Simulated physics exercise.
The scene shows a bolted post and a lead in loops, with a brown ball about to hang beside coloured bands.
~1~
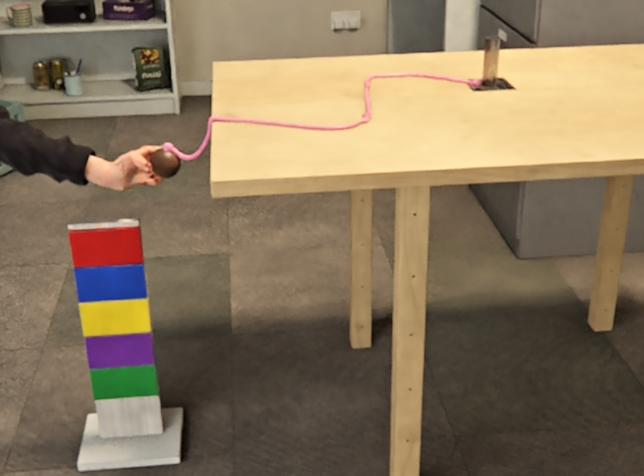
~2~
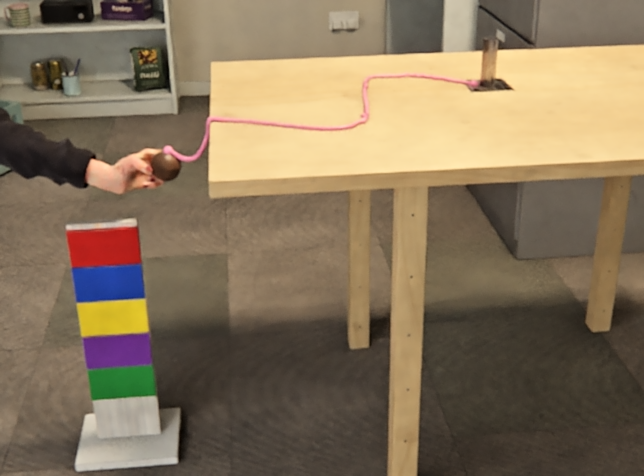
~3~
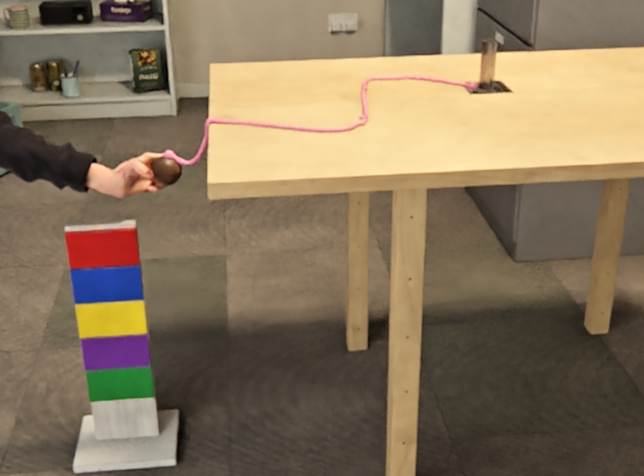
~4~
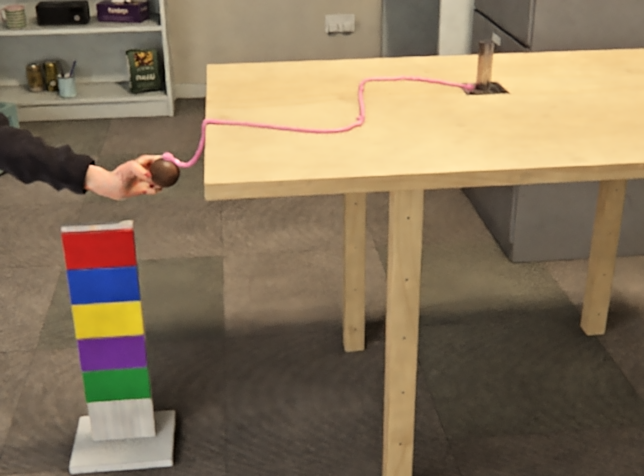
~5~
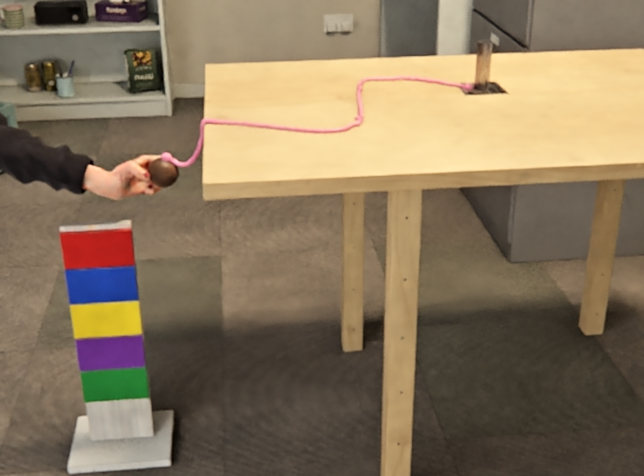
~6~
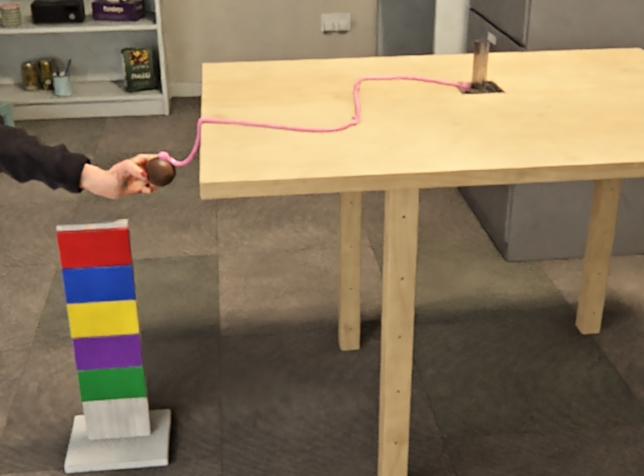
Beside a wooden table, a hand holds a brown ball on a pink cord nearly still.
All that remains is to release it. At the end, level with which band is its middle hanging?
Level with purple.
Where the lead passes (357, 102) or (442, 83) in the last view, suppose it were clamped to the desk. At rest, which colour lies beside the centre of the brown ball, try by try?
First try blue, second try purple.
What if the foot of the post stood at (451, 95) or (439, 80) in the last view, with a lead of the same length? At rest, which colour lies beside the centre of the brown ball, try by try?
The first case gives green, the second gives green.
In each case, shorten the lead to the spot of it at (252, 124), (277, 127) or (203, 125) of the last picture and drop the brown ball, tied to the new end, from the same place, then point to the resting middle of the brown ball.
The places are (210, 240), (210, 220) and (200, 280).
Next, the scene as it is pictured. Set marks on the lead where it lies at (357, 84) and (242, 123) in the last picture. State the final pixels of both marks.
The first one ends up at (325, 99) and the second one at (211, 230).
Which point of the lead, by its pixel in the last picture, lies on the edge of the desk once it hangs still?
Roughly (358, 120).
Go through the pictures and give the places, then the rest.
The first picture shows brown ball (165, 163); red (106, 248); blue (111, 284); yellow (115, 318); purple (120, 351); green (124, 383).
The second picture shows brown ball (166, 166); lead through (436, 79) (368, 79) (366, 105) (333, 129) (237, 121).
The third picture shows brown ball (166, 171).
The fourth picture shows brown ball (165, 172); lead through (432, 82) (364, 82) (362, 108) (328, 132) (233, 124).
The fifth picture shows brown ball (163, 172).
The sixth picture shows brown ball (160, 171); lead through (427, 81) (359, 81) (357, 107) (324, 131) (229, 122).
Soon after, ball near (236, 324); level with purple.
Then, ball near (203, 341); level with purple.
At rest, ball near (219, 333); level with purple. Its centre hangs level with the purple band.
